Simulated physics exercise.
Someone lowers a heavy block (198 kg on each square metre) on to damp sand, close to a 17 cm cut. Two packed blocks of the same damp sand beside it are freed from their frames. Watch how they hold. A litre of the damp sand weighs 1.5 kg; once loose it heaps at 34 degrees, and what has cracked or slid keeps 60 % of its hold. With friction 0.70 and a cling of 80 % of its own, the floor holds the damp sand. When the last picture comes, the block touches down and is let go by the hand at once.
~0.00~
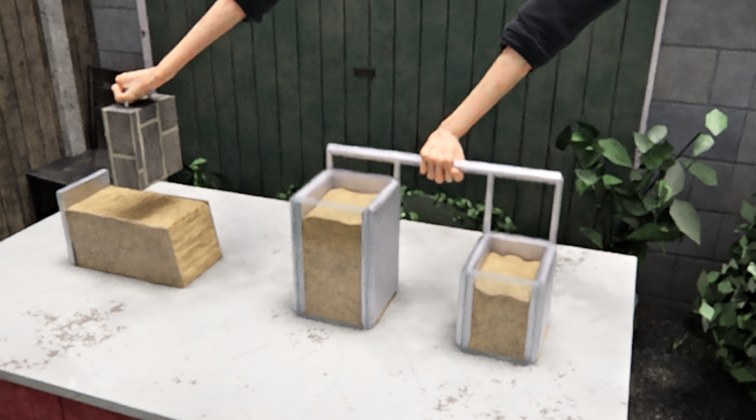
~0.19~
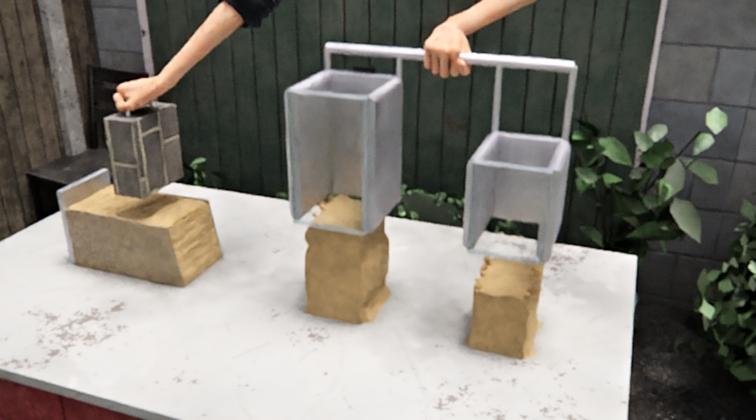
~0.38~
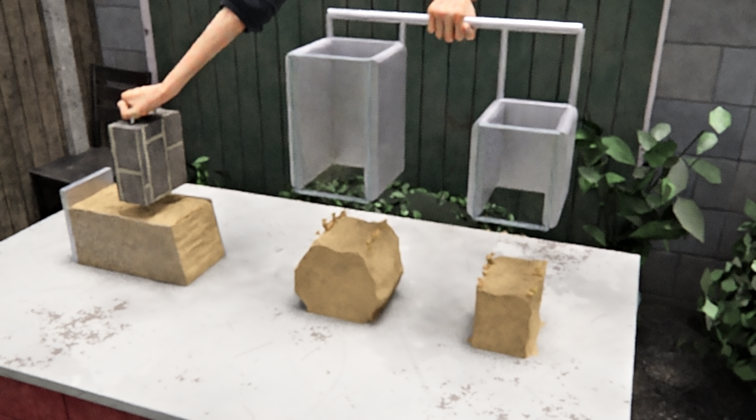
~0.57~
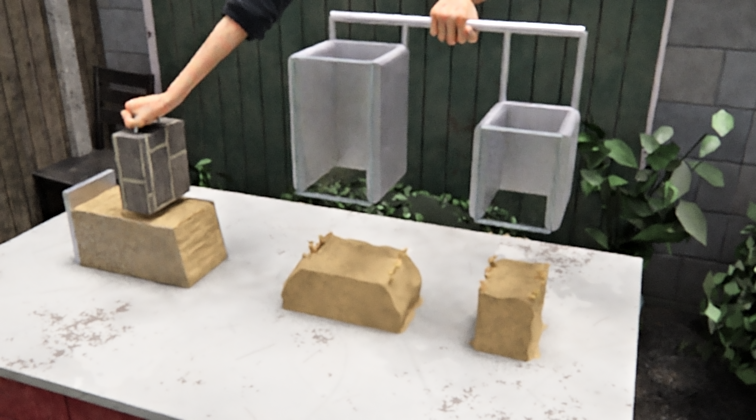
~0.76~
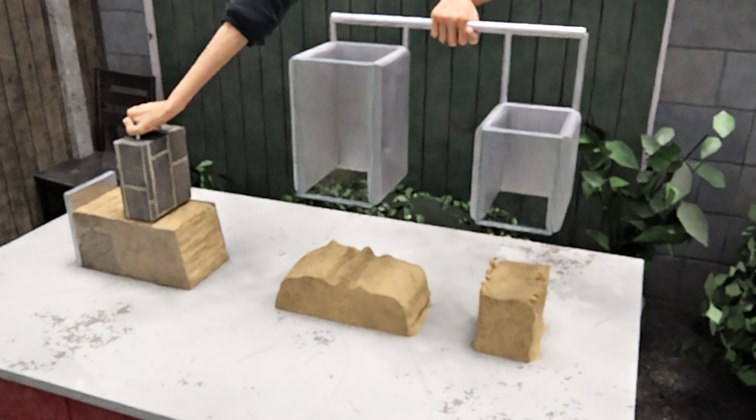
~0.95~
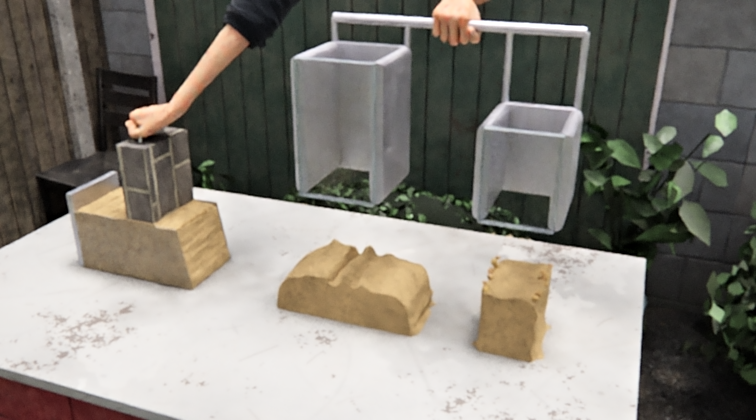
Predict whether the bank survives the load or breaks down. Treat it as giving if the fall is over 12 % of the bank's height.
It falls away.
After 1.10 s, the block is down by 2 % of the bank's height and stands upright.
After 1.27 s, the block is down by 4 % of the bank's height and stands upright.
After 1.44 s, the block is down by 7 % of the bank's height and leans 2 degrees.
After 1.62 s, the block is down by 11 % of the bank's height and leans 5 degrees.
After 2.85 s, at the end, the block is down by 111 % of the bank's height and leans 90 degrees.
